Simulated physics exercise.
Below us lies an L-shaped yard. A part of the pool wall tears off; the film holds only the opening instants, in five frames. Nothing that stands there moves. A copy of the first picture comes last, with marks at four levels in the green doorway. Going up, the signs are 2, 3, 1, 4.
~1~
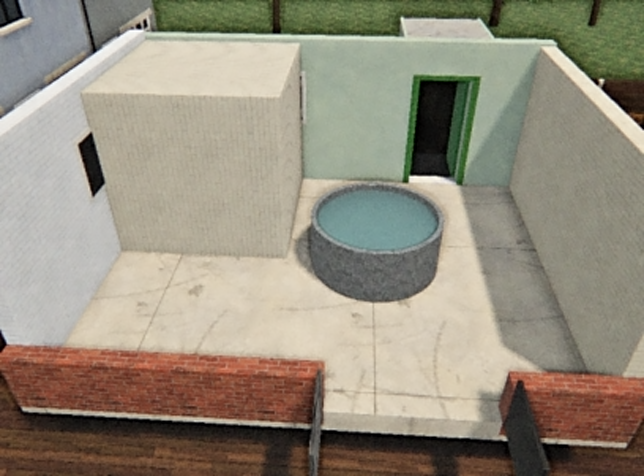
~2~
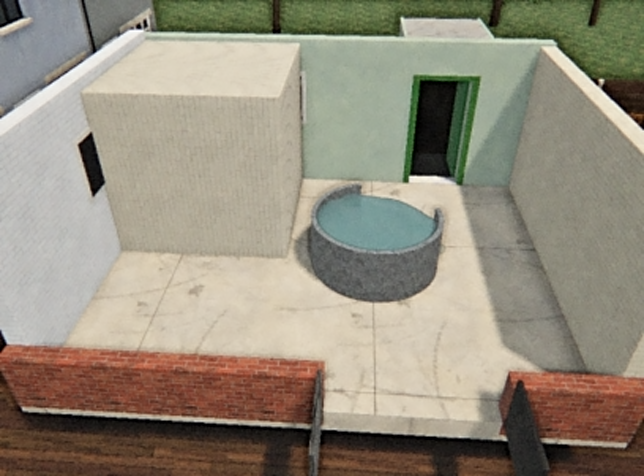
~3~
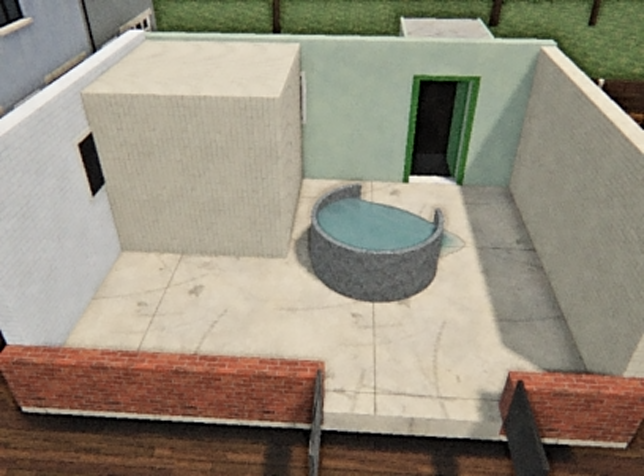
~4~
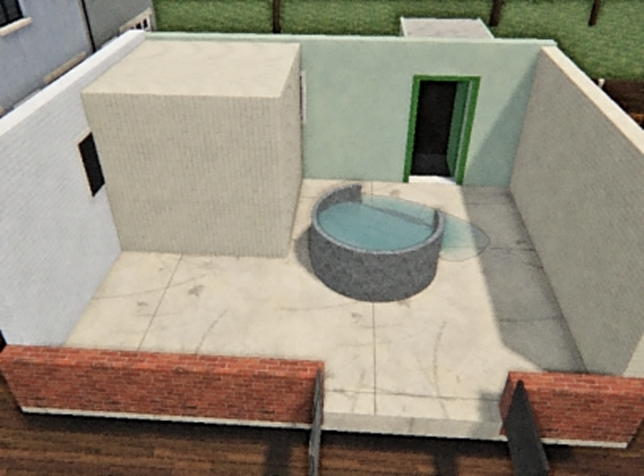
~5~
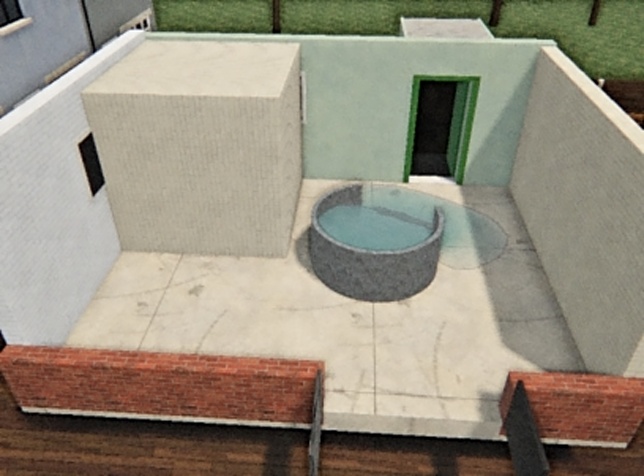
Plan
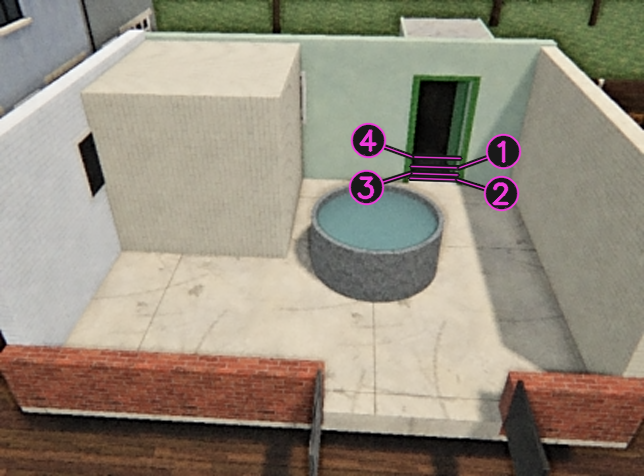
The round stone pool opens at the back and water spreads across the yard floor.
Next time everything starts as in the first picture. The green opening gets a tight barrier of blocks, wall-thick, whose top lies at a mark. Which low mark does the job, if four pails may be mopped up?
That is height 1.
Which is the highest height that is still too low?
Here it is height 3.
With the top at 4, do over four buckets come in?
No, not at all.
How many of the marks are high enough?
Two.
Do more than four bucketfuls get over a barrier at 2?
Yes, that goes wrong.
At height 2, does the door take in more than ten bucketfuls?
Yes, clearly.
In magenta, 1 at (435, 167); 2 at (433, 179); 3 at (434, 174); 4 at (436, 157); from the bottom up 2, 3, 1, 4.
With 1, a bucket or two gets in.
With 2, dozens of bucketfuls pour in.
With 3, about 11 bucketfuls get in.
With 4, nothing gets over.
